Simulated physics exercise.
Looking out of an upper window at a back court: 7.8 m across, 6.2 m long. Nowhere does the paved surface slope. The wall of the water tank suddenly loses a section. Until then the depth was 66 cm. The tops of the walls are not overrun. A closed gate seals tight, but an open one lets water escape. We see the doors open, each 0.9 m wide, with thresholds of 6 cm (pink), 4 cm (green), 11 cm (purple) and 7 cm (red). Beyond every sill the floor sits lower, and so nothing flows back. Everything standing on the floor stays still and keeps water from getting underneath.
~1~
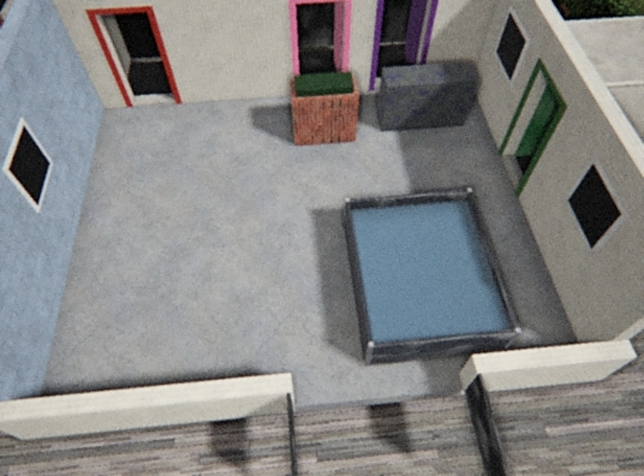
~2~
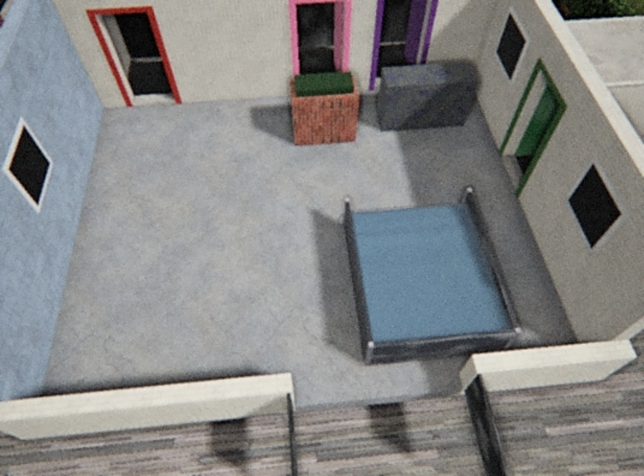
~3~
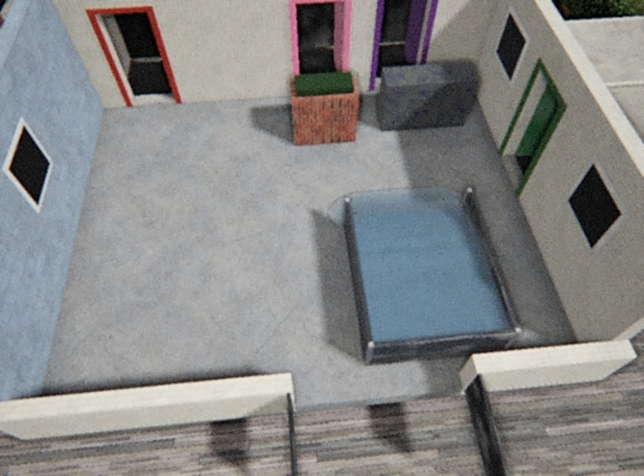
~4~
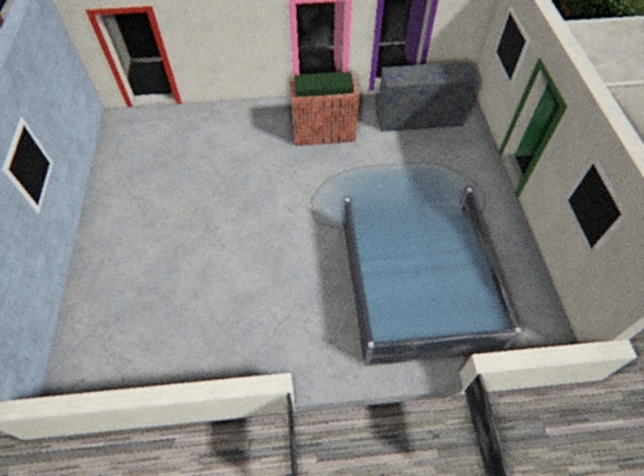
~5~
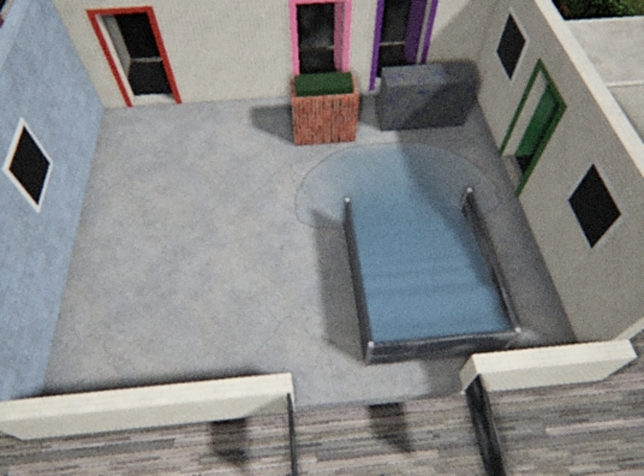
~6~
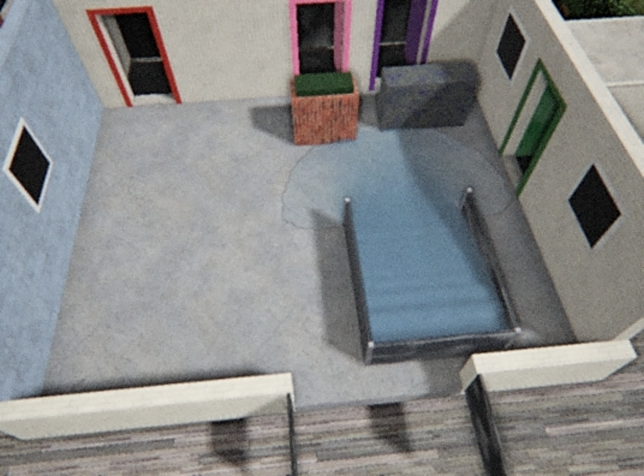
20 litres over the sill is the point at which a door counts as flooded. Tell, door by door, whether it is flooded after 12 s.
As I see it, at the pink door the limit will be broken; at the green door the limit will be broken; at the purple door the limit will be broken; at the red door the limit will be broken.
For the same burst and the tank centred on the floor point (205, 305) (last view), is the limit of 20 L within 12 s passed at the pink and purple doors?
Checking the limit: The pink door is beyond it and the purple door is within it.
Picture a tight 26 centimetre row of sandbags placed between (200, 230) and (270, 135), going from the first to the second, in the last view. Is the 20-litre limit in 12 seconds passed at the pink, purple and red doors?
At the pink door the limit is exceeded, at the purple door it is exceeded, and at the red door it is not reached.
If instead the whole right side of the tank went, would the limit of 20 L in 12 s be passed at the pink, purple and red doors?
Door pink goes beyond, door purple stays within, door red stays within.
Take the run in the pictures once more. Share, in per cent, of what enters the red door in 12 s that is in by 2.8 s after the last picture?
It comes to about 0 per cent.
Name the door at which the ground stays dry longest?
The red door is last.
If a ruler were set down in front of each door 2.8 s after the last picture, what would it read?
Pink 12 cm, green 13 cm, purple 18 cm, red 8 cm.
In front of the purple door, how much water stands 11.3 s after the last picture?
Depth: ~ 4.5 cm.
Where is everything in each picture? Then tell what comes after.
The first frame shows the water tank at (424, 263) is whole and still, 66 cm deep.
In the second frame, the front is at a hidden place, 1.1 m from the gap on the water tank's far side; 0.4 m2 of floor is under water; 66 cm left at the back of the water tank.
In the third frame, the front is at a hidden place, 1.3 m from the gap on the water tank's far side; 1.4 m2 of floor is under water; 66 cm left at the back of the water tank.
In the fourth frame, water pours out on the water tank's far side and has run 1.6 m, to (320, 194); typically 10 cm deep outside, 66 cm at the water tank's back.
In the fifth frame, water pours out on the water tank's far side and has run 2.0 m, to (449, 153); typically 8 cm deep outside, 65 cm at the water tank's back.
In the sixth frame, water pours out on the water tank's far side and has run 2.4 m, to (372, 127); typically 7 cm deep outside, 60 cm at the water tank's back.
Then, 0.7 s after the last picture water covers 25 % of the floor and is deepest (40 cm) near (397, 134); pink door 8 cm at the sill, 0 L in, green door 7 cm at the sill, 0 L in, purple door 4 cm at the sill, 0 L in, red door not reached.
Then, 1.5 s after the last picture water covers 35 % of the floor and is deepest (38 cm) near (397, 134); pink door 14 cm at the sill, 23 L in, green door 9 cm at the sill, 6 L in, purple door 14 cm at the sill, 1 L in, red door not reached.
Then, 2.8 s after the last picture water covers 60 % of the floor and is deepest (32 cm) near (475, 104); pink door 12 cm at the sill, 60 L in, green door 13 cm at the sill, 46 L in, purple door 18 cm at the sill, 18 L in, red door 8 cm at the sill, 0 L in.
Then, 6.3 s after the last picture water covers 85 % of the floor and is deepest (16 cm) near (103, 118); pink door 7 cm at the sill, 118 L in, green door 10 cm at the sill, 159 L in, purple door 8 cm at the sill, 59 L in, red door 11 cm at the sill, 23 L in.
Then, 11.3 s after the last picture water covers 100 % of the floor and is deepest (10 cm) near (38, 415); pink door 4 cm at the sill, 119 L in, green door 6 cm at the sill, 201 L in, purple door 4 cm at the sill, 59 L in, red door 6 cm at the sill, 48 L in.
